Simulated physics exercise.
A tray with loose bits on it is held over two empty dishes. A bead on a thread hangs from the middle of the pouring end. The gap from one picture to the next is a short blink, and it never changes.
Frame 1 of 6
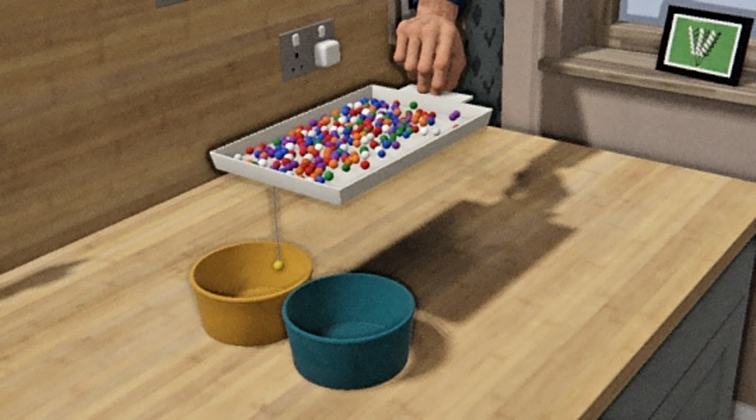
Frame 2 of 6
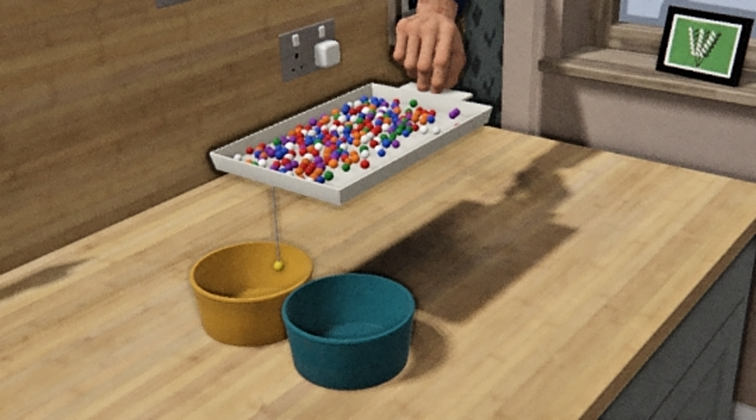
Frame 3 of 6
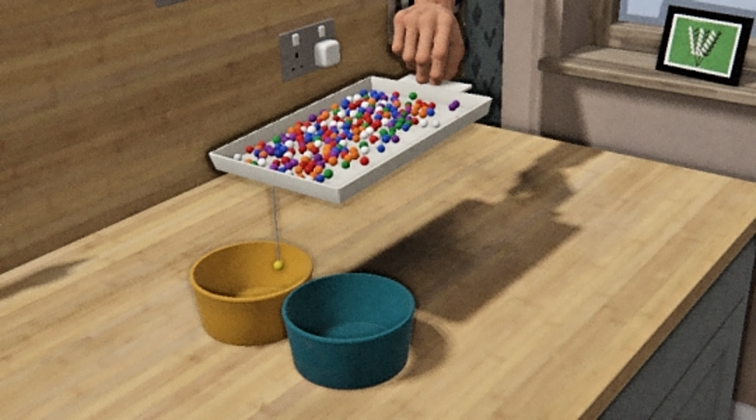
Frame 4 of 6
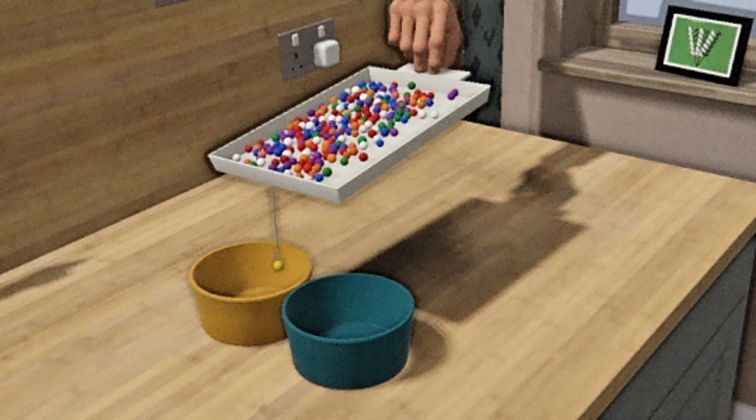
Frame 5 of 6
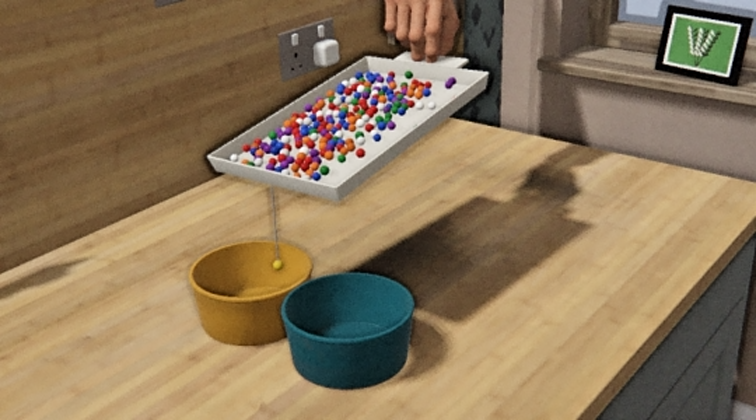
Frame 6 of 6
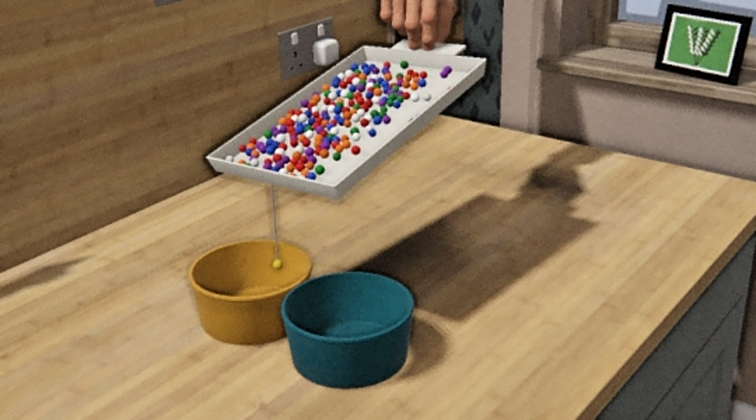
Tray of colourful plastic beads tilting gradually as a hand raises its far end above mustard and teal dishes on a wooden worktop.
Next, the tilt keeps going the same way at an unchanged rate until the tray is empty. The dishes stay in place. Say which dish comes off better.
The larger share will most likely go to the dish on the left.
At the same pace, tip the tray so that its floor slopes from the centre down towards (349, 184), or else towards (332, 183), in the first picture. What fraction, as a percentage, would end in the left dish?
Roughly 0 percent first and 0 percent second.
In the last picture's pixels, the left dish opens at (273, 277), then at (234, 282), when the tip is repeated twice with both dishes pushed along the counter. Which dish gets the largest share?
The leftmost dish, then the leftmost dish.
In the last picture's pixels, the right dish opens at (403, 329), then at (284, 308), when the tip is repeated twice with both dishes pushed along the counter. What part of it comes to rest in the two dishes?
First try: Around 20 percent; second try: Around 100 percent.
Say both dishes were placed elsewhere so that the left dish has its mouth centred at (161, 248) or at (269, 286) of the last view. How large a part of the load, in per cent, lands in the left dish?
Roughly 20 % and 50 %.
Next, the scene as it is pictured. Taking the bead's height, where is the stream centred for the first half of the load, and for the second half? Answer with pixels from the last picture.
First around (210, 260), afterwards around (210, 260).
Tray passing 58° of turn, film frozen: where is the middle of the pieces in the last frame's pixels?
I'd mark it close to (252, 154).
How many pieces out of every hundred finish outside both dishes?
Share: Approx. 30 %.
Just after the last frame, tray tipped steeply; almost all on the tray; just a few in the left dish; just a few outside both; about a tenth in the air.
A moment on, tray tipped right over; just a few on the tray; just a few in the right dish; roughly two thirds in the left dish; roughly a quarter outside both; about a tenth in the air.
Further on, tray tipped past a quarter turn; just a few in the right dish; the larger part in the left dish; roughly a quarter outside both.
When it is over, tray tipped past a quarter turn; just a few in the right dish; the larger part in the left dish; roughly a quarter outside both.
